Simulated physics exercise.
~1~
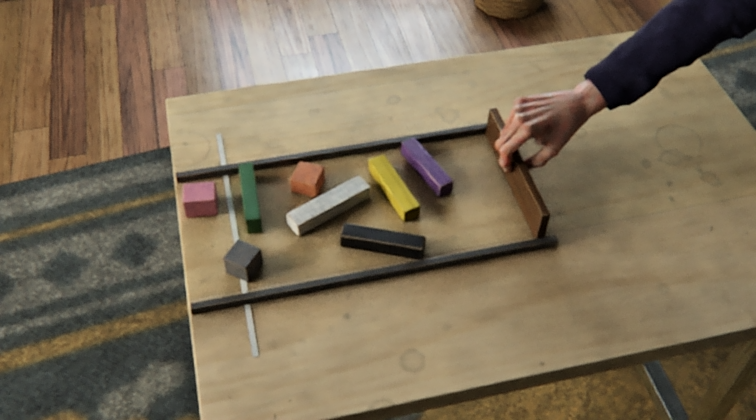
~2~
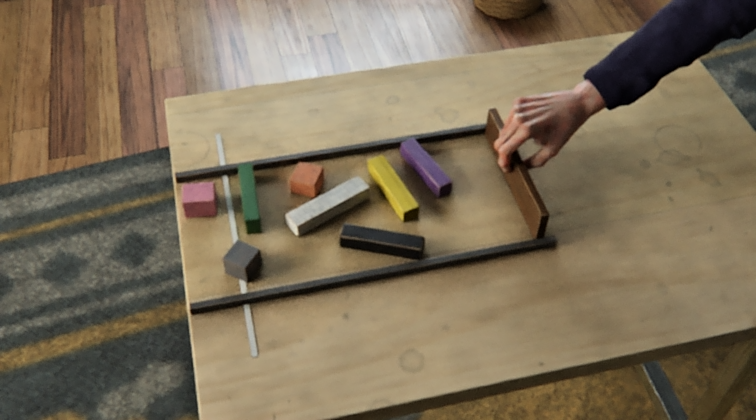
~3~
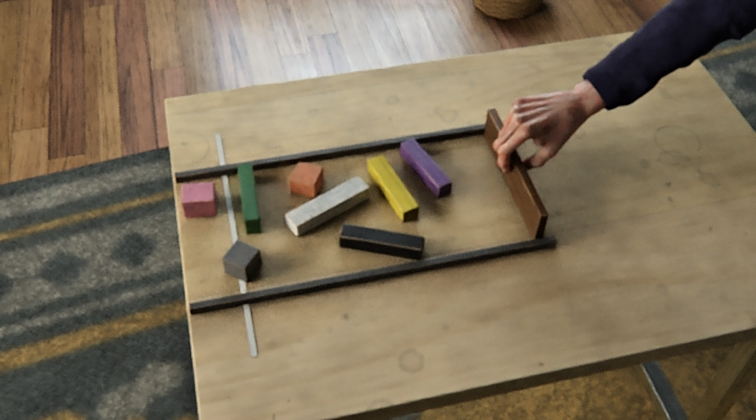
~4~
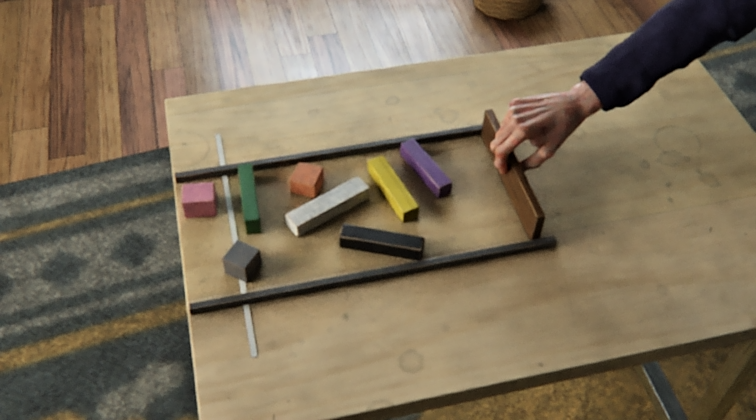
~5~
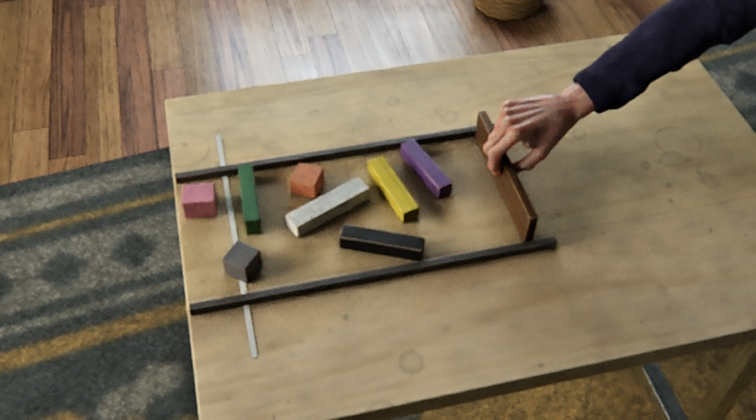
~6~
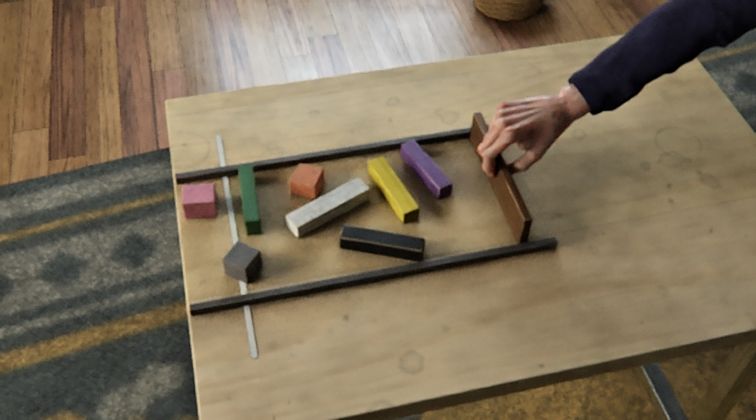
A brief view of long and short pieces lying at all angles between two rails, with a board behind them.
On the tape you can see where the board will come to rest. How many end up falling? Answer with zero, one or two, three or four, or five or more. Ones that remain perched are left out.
I would say three or four fall.
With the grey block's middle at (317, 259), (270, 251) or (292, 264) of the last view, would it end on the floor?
At each spot in turn it holds steady, holds steady and holds steady.
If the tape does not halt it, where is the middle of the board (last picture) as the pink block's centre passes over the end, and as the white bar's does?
Roughly (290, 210); for the second one, roughly (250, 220).
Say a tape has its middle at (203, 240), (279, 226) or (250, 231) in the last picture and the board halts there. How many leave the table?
Floor tally per try: 7 / 1 / 2.
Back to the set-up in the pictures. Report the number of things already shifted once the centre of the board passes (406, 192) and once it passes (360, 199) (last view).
First 4, then 5.
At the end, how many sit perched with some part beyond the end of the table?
The overhang total is 3.
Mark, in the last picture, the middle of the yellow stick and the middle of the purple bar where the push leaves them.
Final positions: Near (206, 220); near (221, 202).
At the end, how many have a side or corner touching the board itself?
2 in contact.
Early on, none off yet; pink block at rest near (200, 201); grey block at rest near (243, 262); green bar at rest near (250, 199).
A while later, none off yet; pink block at rest near (200, 201); grey block travelled about its own width near (229, 275); green bar travelled a little near (229, 198).
Finally, the number that fall off is three or four; lost, white bar, green bar and pink block.
